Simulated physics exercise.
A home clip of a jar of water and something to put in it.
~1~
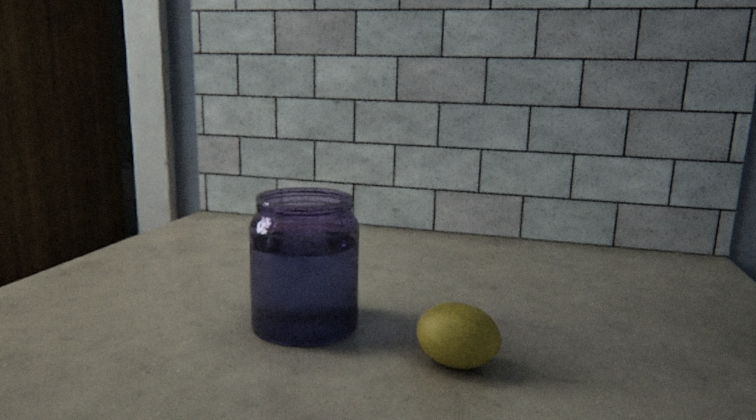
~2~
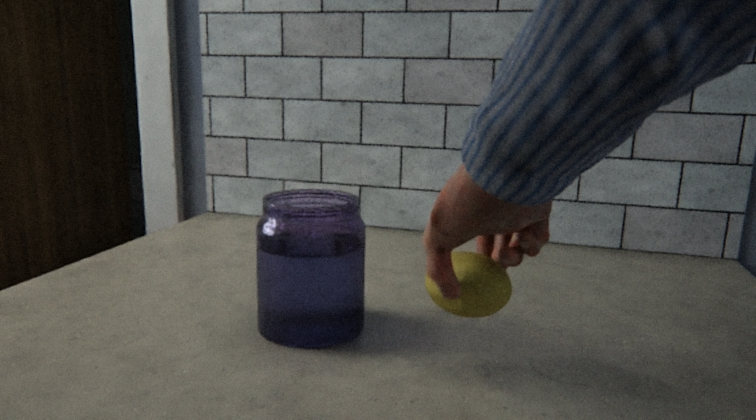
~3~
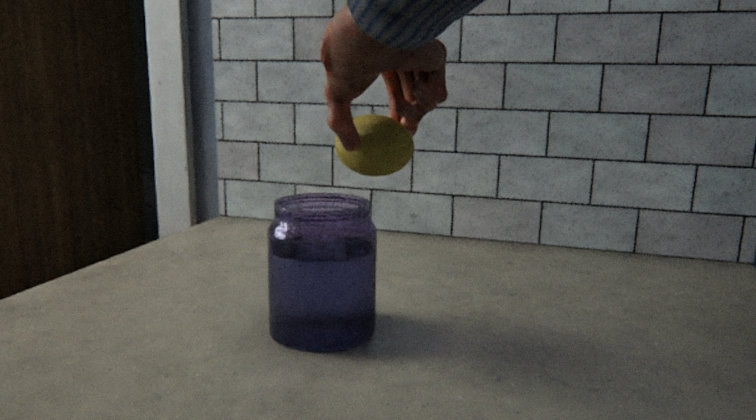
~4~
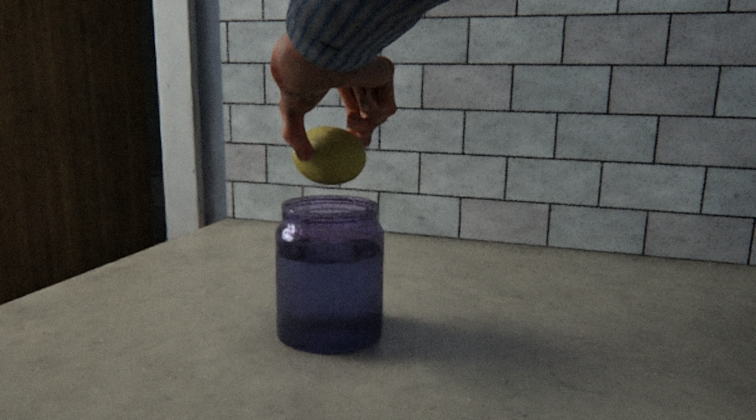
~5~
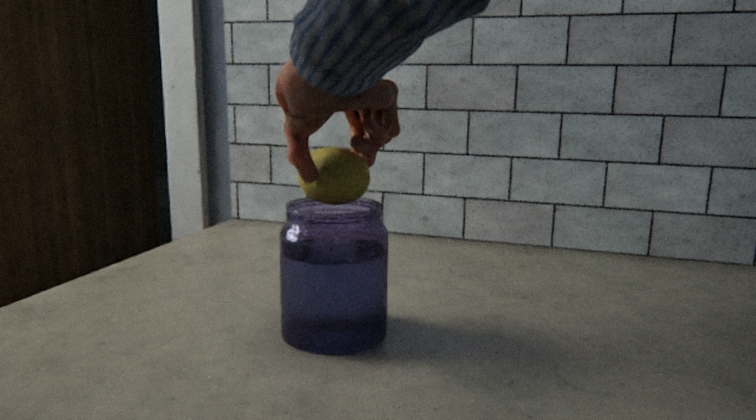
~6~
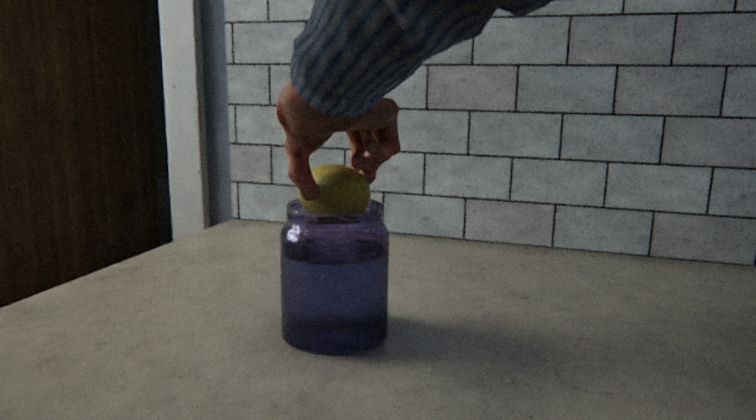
A hand in a striped sleeve picks up a yellow lemon, carries it left above a purple jar and lowers it to the mouth.
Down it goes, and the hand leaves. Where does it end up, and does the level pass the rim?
In the water it floats. The jar takes it all.
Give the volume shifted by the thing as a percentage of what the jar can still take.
Close to 40 %.
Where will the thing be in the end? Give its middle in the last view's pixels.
Close to (335, 253).
Soon after, the lemon enters the water; the jar is about two thirds full.
Later, the lemon comes up again; the jar is about three quarters full.
In the end, the lemon floats; the jar is about three quarters full; nothing is spilt.
